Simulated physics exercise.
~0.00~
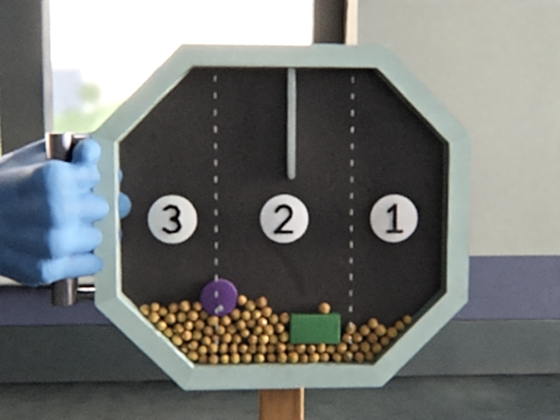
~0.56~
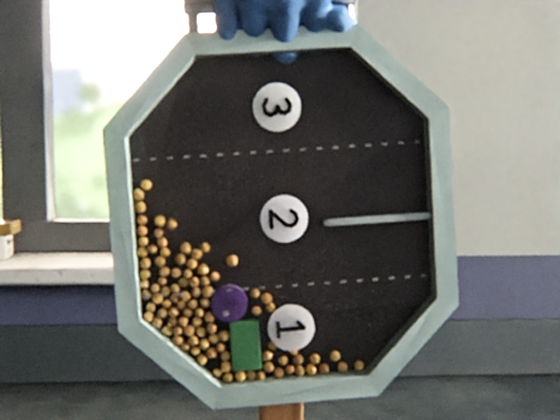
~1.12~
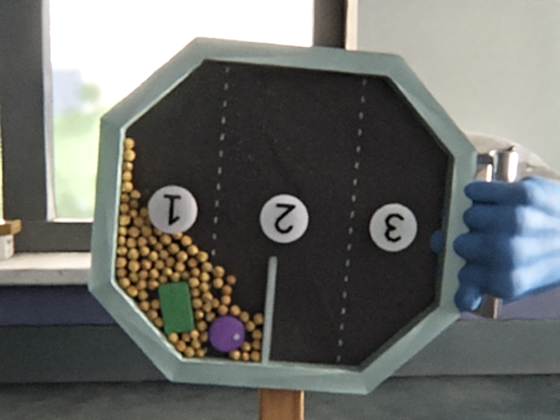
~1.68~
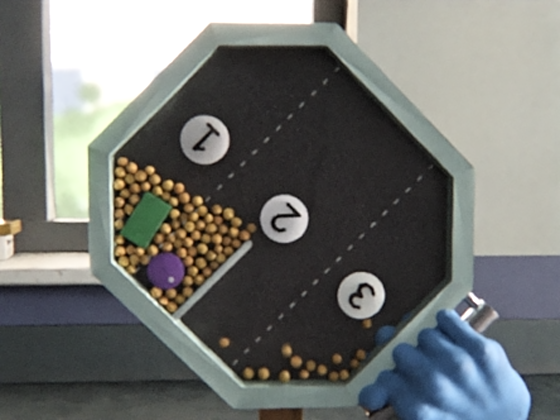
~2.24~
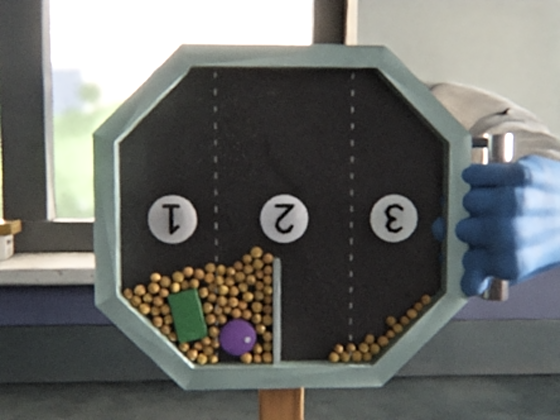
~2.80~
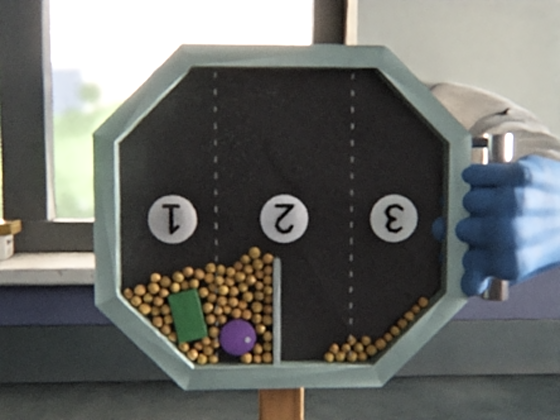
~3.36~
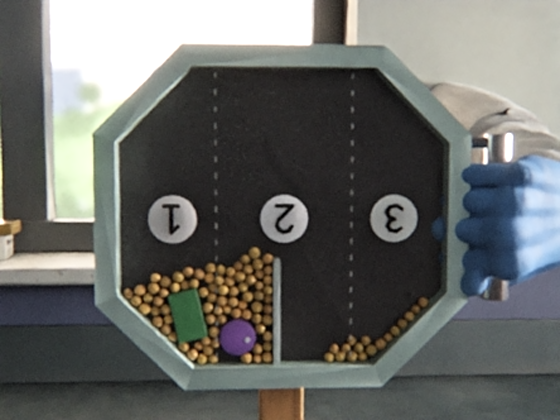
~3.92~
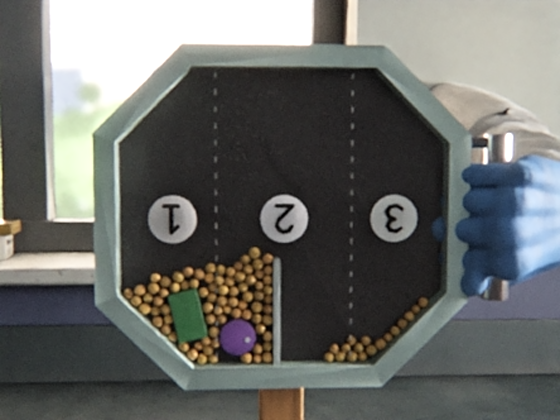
The footage shows a blue-gloved hand turning an octagonal case of small beads clockwise past upside down, then partway back, until it rests inverted with most beads, the green block in strip one and the purple disc in strip two left of the divider, and fewer beads to its right.
